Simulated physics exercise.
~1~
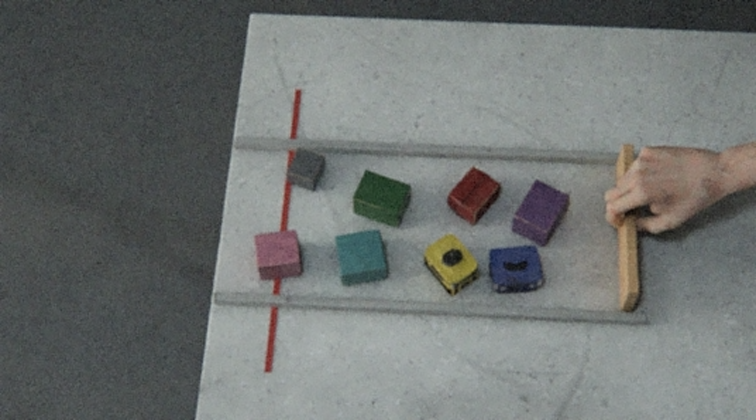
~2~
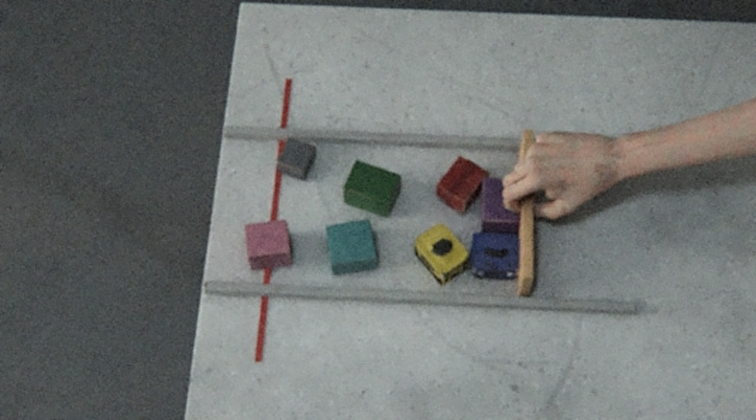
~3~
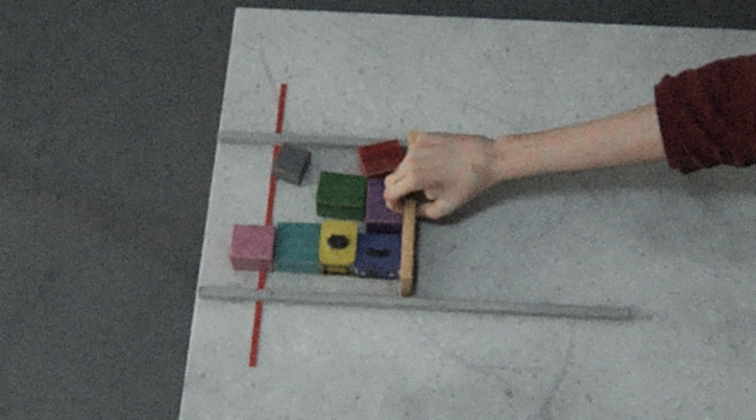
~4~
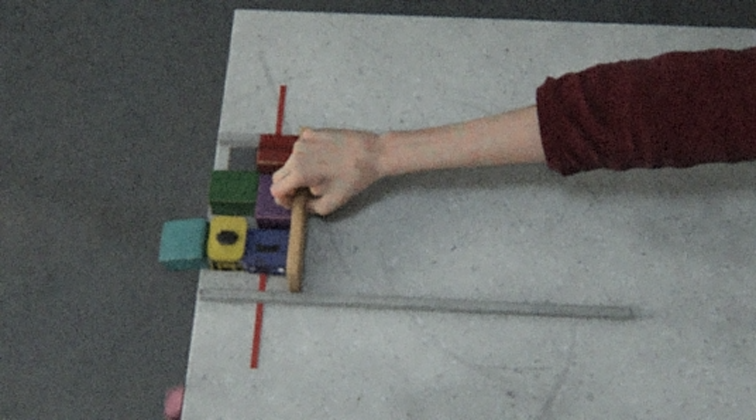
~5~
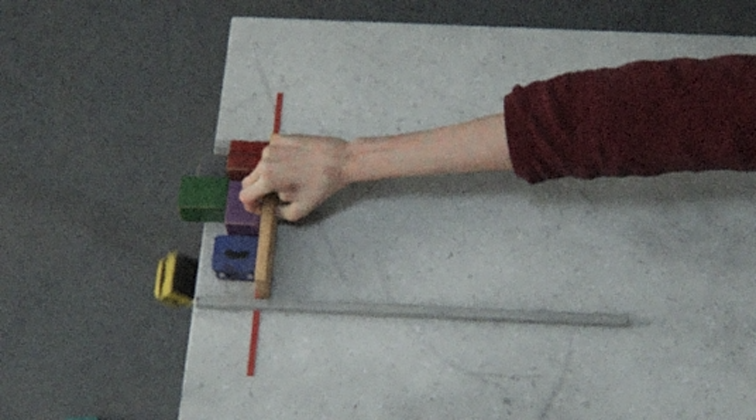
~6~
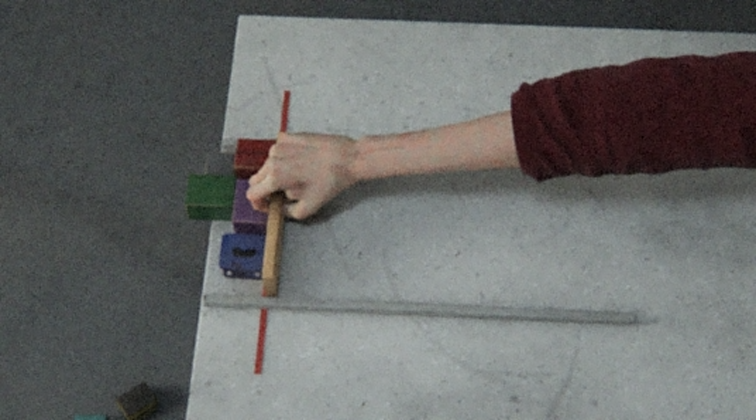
A wooden board, gripped by a hand, slides left along a channel between two grey rails, toward a scatter of small coloured blocks. It meets the purple and blue ones first, then bunches most of the others together and drives them toward a red tape line near the table's edge. The pink block drops off the end first, with the turquoise one pushed out behind it. The turquoise block falls next, and the yellow one tips over the rim and tumbles down after it. The board stops by the tape, leaving the green block jutting over the edge beside the red, purple and blue ones.
